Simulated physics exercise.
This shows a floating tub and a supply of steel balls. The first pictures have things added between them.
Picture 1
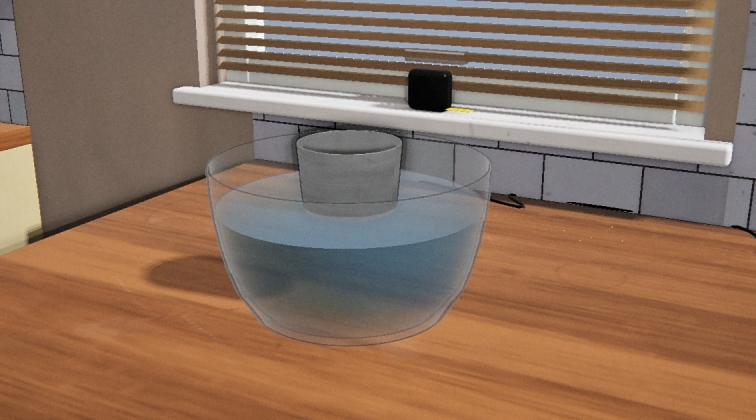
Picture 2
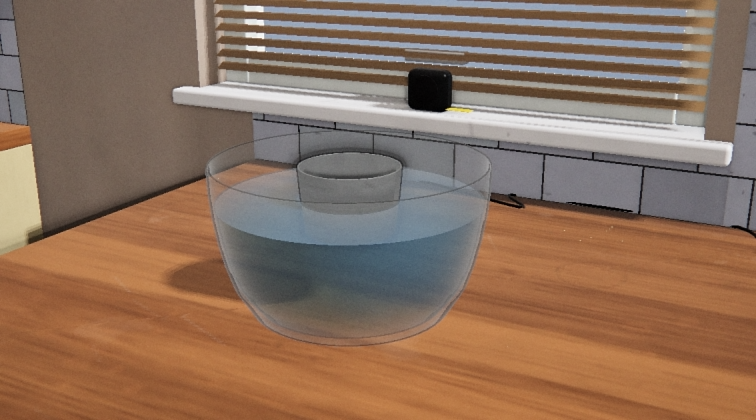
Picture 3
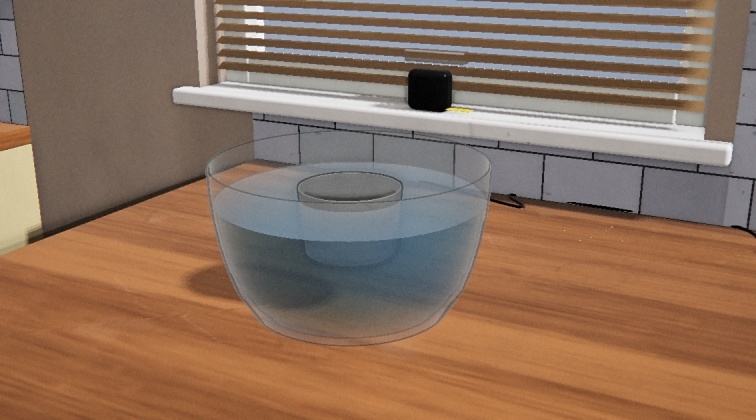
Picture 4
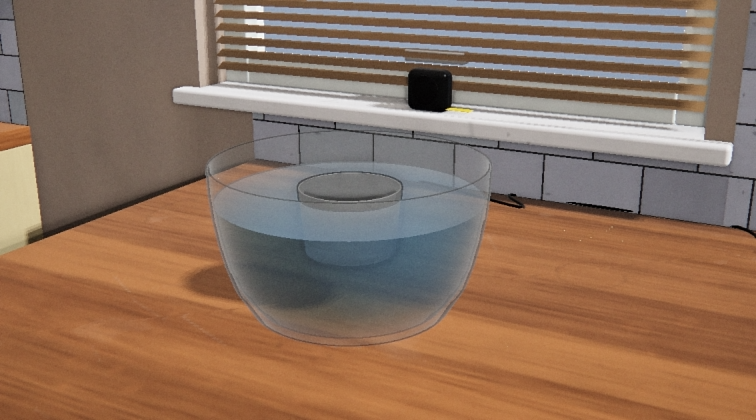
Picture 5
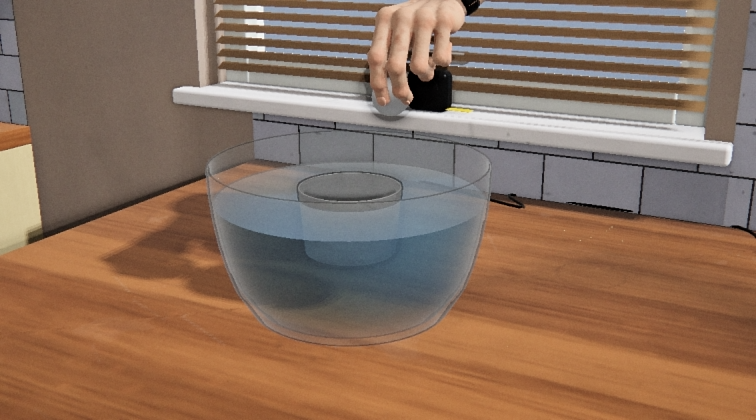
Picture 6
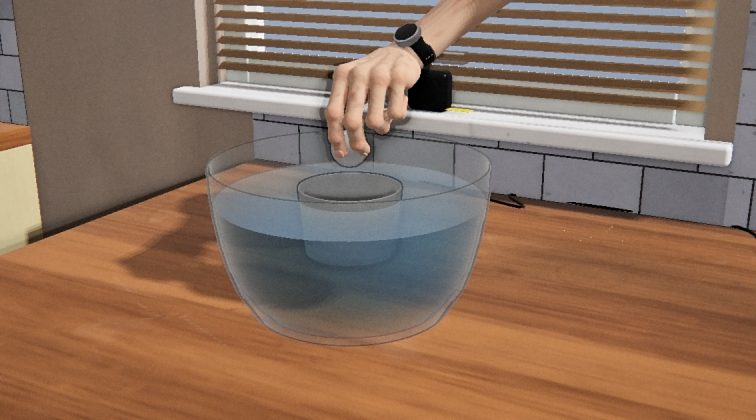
On a wooden counter beneath a window with blinds, a small grey tub floats high in a clear bowl of water, then sits lower and lower until only a little of its side shows. A hand wearing a dark watch then brings a small ball down from above, over the tub.
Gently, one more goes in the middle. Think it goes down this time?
Down.
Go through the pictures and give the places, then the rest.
In the first picture, tub (349, 144) empty; most of its side above the surface.
In the second picture, tub (350, 167) with one aboard; about half of its side above the surface.
In the third picture, tub (350, 188) with two aboard; about a fifth of its side above the surface.
In the fourth picture, tub (350, 188) with two aboard; about a fifth of its side above the surface.
In the fifth picture, tub (350, 188) with two aboard; about a fifth of its side above the surface; the next steel ball in the hand at (391, 97).
In the sixth picture, tub (350, 188) with two aboard; about a fifth of its side above the surface; the next steel ball in the hand at (349, 148).
Soon after, the steel ball is in and the tub dips.
Later, water pours in over its edge.
In the end, the tub lies on the bottom with its load.
